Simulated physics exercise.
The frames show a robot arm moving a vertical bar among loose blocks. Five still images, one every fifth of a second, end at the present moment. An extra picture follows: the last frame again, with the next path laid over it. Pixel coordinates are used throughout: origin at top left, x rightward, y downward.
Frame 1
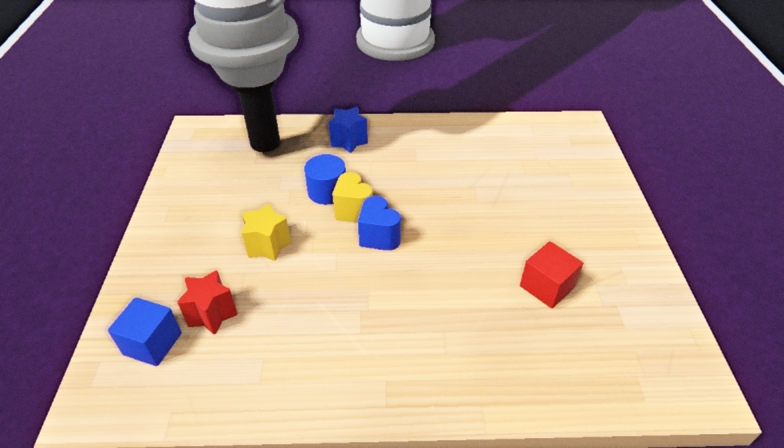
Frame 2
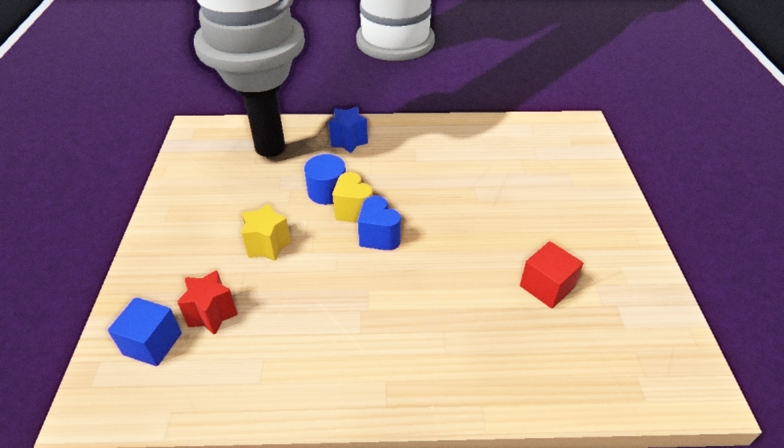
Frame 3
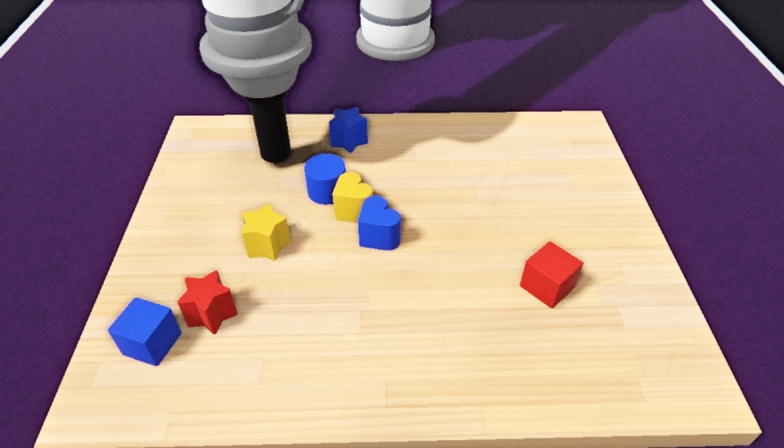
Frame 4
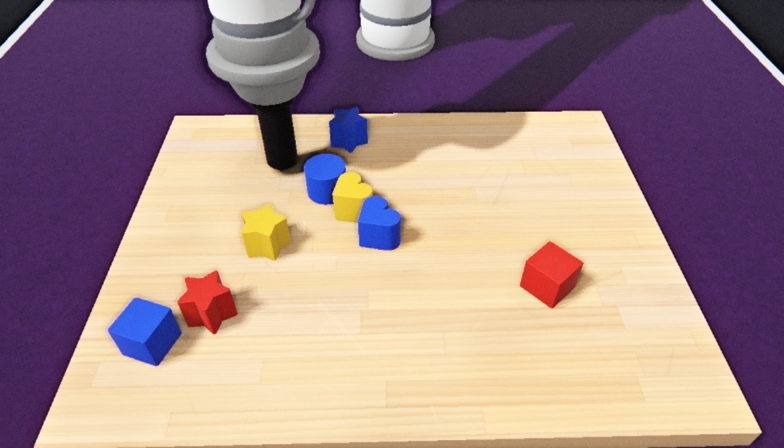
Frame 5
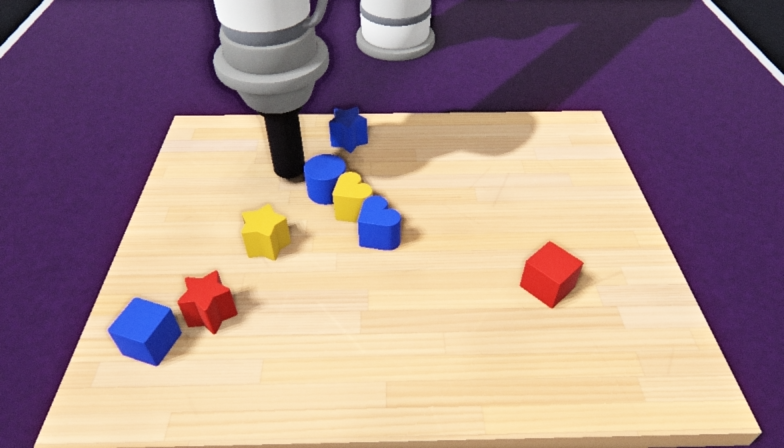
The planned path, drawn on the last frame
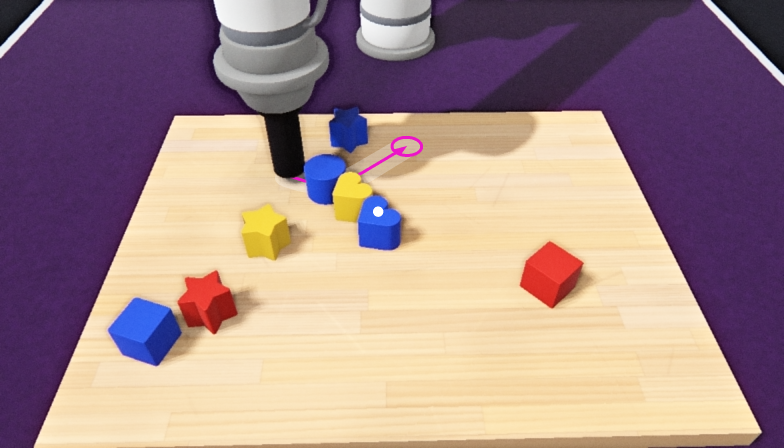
Robot arm sliding its black vertical bar slightly right and toward the viewer, nearing a blue disc among motionless coloured blocks.
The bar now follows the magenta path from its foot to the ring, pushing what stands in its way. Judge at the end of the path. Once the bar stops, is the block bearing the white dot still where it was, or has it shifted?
It ends up somewhere else.
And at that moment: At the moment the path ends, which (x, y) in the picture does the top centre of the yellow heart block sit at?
The middle of the upper face of the yellow heart block will lie at about (384, 190) in the picture.
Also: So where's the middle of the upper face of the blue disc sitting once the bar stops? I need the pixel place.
(383, 166)
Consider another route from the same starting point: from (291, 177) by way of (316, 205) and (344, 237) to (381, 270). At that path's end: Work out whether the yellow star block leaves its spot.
My prediction: It remains in place.
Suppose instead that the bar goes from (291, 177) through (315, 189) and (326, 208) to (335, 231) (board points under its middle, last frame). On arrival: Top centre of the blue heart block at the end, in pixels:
Put as a pixel place, it's (387, 225).
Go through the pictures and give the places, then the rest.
Tip of the bar (265, 143), middles of tops, blue disc (325, 166), blue star block (347, 117), yellow heart block (352, 186), blue heart block (378, 212), in the first picture.
Bar (270, 148), nothing pushed, in the second picture.
Bar (276, 154), nothing pushed, in the third picture.
Bar (283, 160), nothing pushed, in the fourth picture.
Bar (290, 169), blue disc (325, 166), blue star block (347, 117), yellow heart block (352, 186), blue heart block (378, 212), in the fifth picture.
The line goes from (291, 177) through (335, 183) and (374, 166) to (407, 146); the dot is on the blue heart block.
What follows on the original path. One third of the way, bar (335, 175); blue disc (367, 167); yellow heart block (380, 190), turned 65° clockwise; blue heart block (384, 222).
Two thirds of the way, bar (374, 157); blue disc (383, 166); yellow heart block (384, 190), turned 75° clockwise; blue heart block (384, 223).
At the end, bar (407, 138); blue disc (383, 166); blue star block unmoved; yellow heart block (384, 190), turned 75° clockwise; blue heart block (384, 223).
